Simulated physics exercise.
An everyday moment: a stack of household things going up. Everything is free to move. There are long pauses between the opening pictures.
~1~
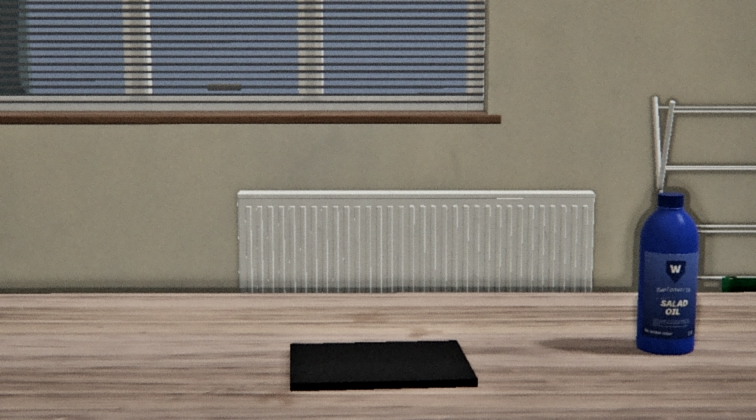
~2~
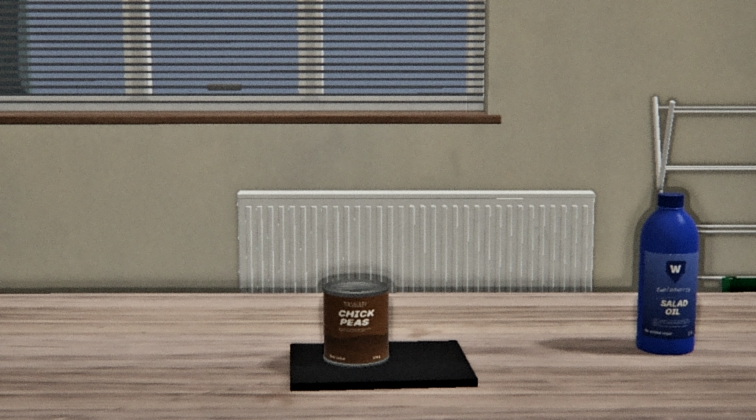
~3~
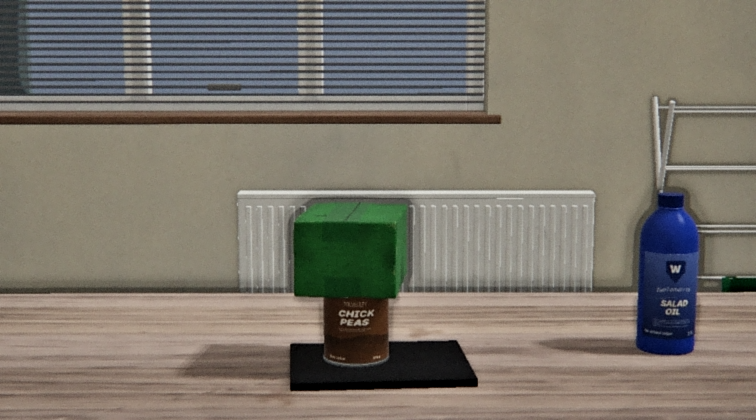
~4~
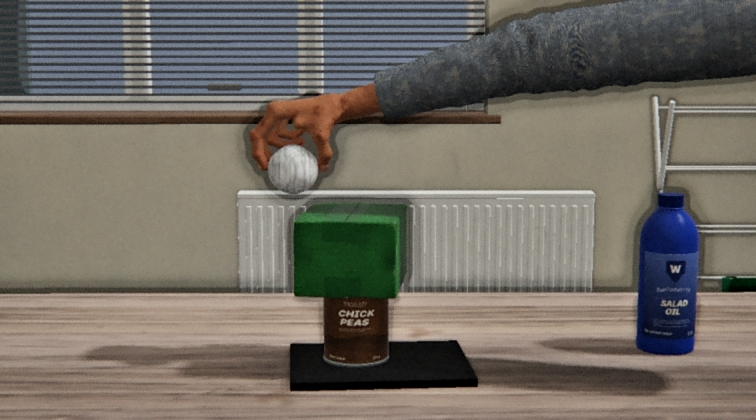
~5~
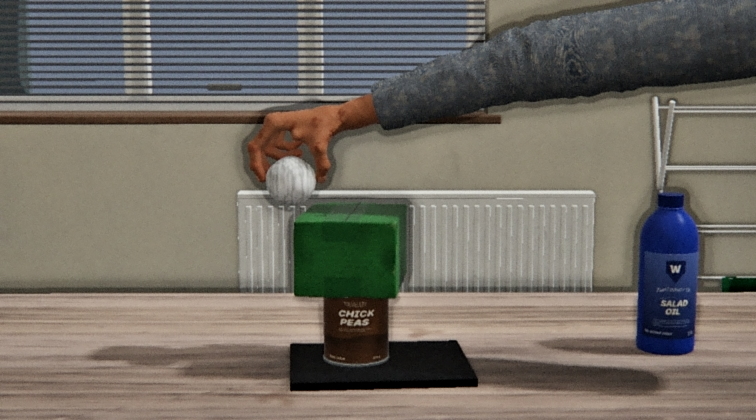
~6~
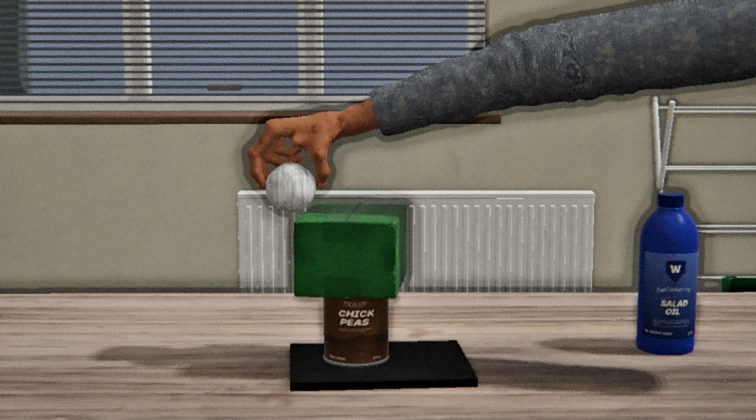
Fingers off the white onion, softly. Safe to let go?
Outcome: The pile comes apart.
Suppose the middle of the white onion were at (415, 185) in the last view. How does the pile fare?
Then it loses its balance.
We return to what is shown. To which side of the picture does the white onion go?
It goes to the left.
Then, 0.40 s past the last view, white onion now fallen.
Then, 0.60 s past the last view, things are still on the move.
Finally, fallen, white onion; the other 4 still in place. Final places as the last picture's camera would see them, white onion near (237, 340). The pile gives way.
